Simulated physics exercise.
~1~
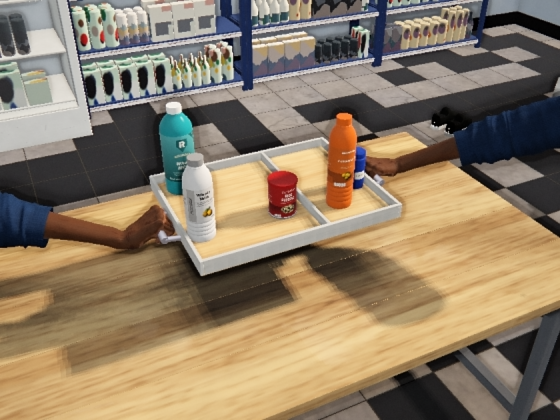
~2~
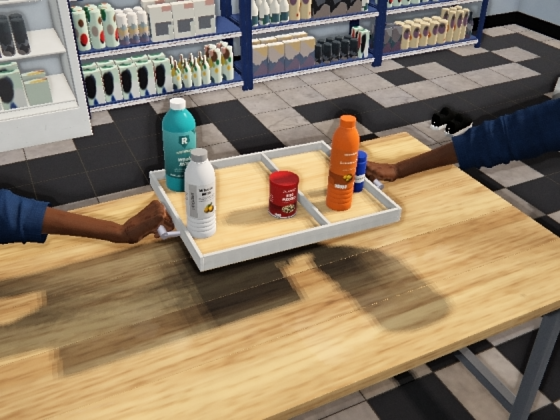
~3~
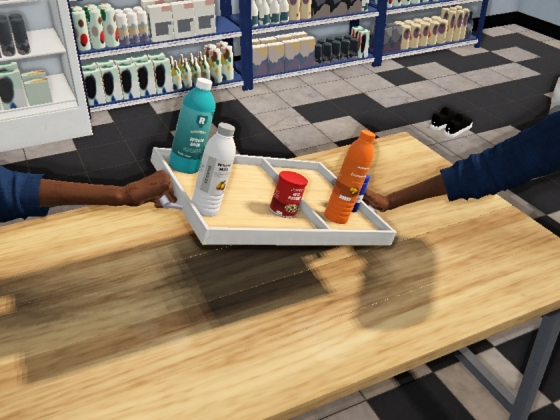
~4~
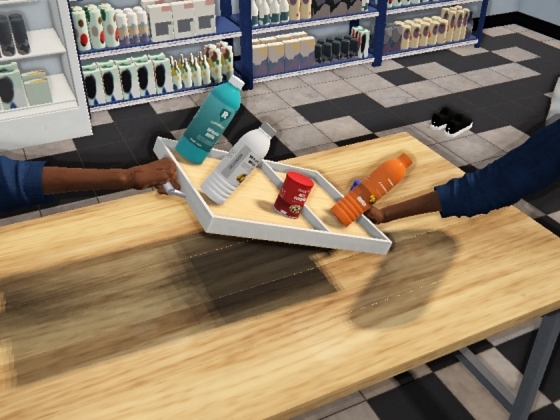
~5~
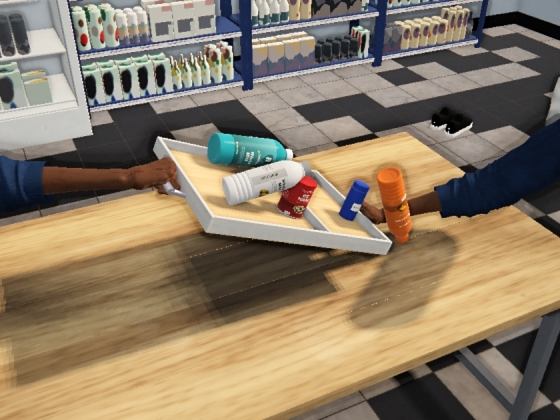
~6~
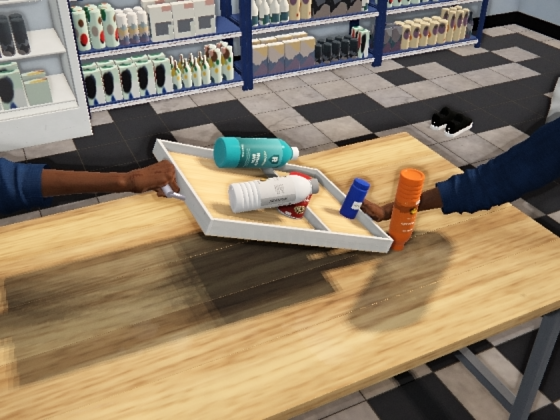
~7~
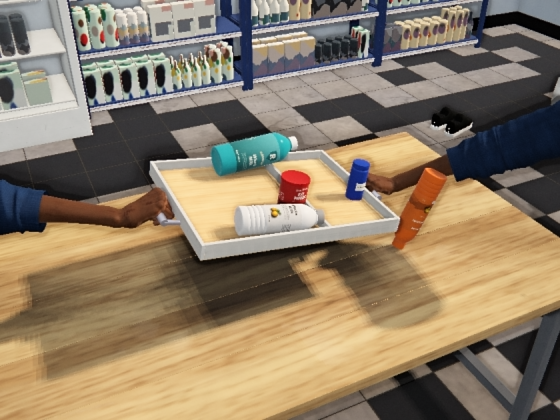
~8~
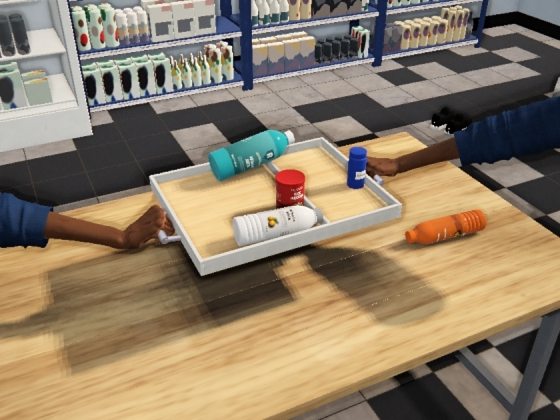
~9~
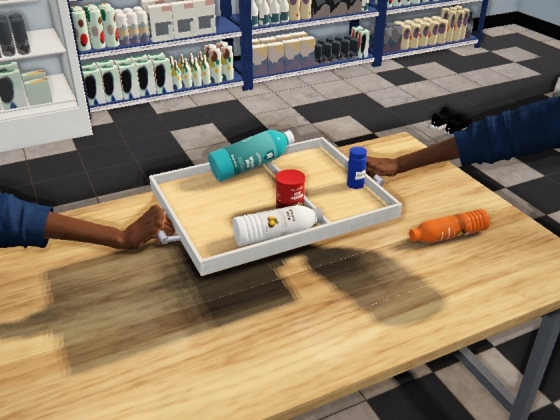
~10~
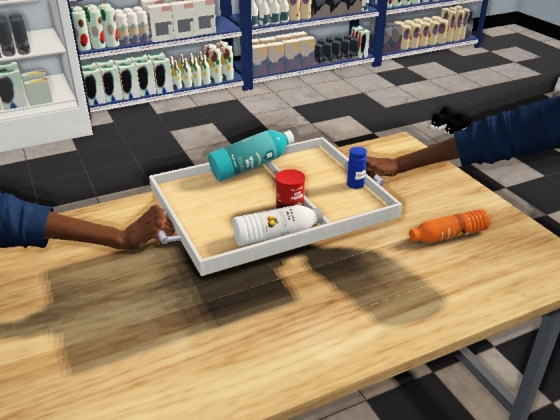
Shop table, hands tilting a tray right and levelling it, orange bottle tumbling onto the table, turquoise and white bottles toppling inside.
